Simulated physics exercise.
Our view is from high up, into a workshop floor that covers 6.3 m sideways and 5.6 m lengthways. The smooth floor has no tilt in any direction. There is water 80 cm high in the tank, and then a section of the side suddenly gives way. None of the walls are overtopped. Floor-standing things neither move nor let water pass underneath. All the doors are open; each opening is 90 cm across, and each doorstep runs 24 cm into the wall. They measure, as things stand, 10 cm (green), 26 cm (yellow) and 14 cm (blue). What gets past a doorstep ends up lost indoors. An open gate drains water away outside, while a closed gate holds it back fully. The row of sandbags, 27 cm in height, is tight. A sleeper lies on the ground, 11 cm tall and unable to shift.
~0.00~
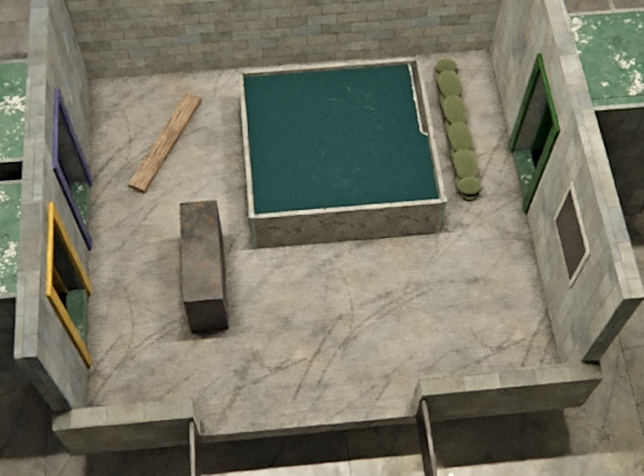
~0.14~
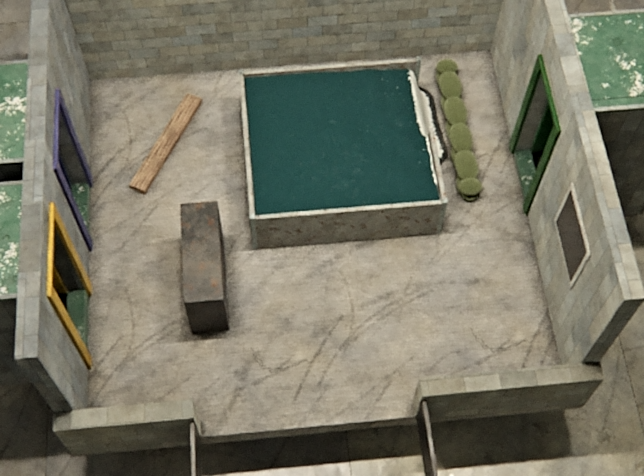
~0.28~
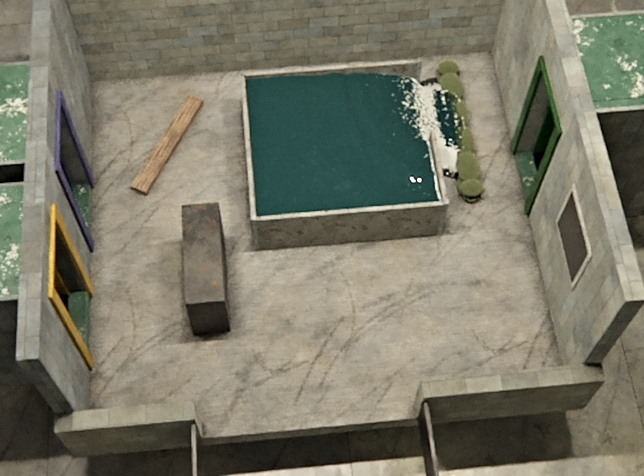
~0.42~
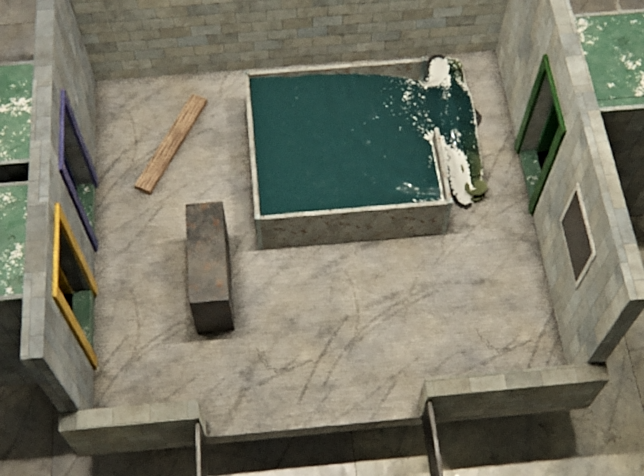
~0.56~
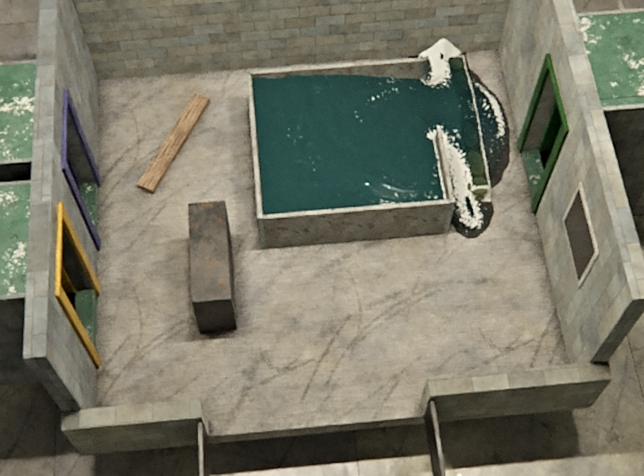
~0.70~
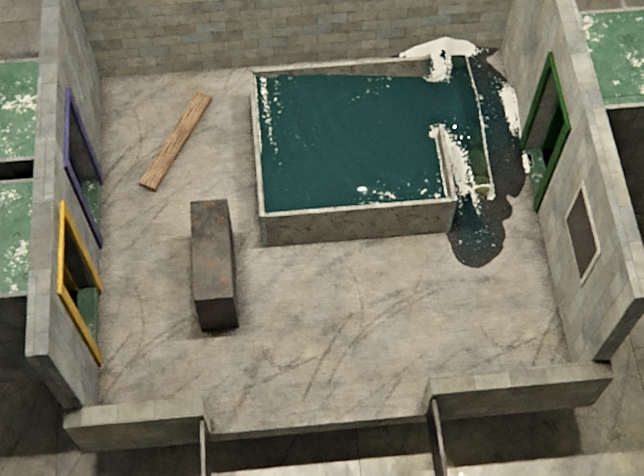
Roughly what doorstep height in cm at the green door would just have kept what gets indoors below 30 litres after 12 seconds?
A doorstep of about 20 cm.
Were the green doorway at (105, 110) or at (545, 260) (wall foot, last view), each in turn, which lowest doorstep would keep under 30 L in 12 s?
Around 23 and 13.5 cm respectively.
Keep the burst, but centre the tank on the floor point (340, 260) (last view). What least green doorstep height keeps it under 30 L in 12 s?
Then about 38 centimetres at the least.
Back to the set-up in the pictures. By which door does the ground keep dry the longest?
That's the yellow door.
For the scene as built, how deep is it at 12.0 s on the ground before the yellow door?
The depth there is around 15.5 cm.
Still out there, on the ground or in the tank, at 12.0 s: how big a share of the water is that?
Around 80 in a hundred parts remain.
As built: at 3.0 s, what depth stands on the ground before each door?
Lab note, cm: Green 22; yellow 0; blue 0.
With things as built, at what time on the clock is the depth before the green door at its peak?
Near 2.6 seconds.
After 1.4 s water covers 30 % of the floor, deepest (64 cm) near (446, 119); 19 cm at the green door, 7 litres in over its 10 cm doorstep.
After 3.0 s water covers 50 % of the floor, deepest (45 cm) near (491, 49); 22 cm at the green door, 73 litres in over its 10 cm doorstep.
After 12.0 s water covers 95 % of the floor, deepest (18 cm) near (437, 130); 8 cm at the green door, 156 litres in over its 10 cm doorstep.
At the green door as built, the water arrived by 0.8 s and peaked near 23 cm at 2.6 s.
Run again over the same 12 s with other heights there, 51 litres in over 17 cm, 11 litres over 23 cm. The limit of 30 litres is kept from about 20 cm up.
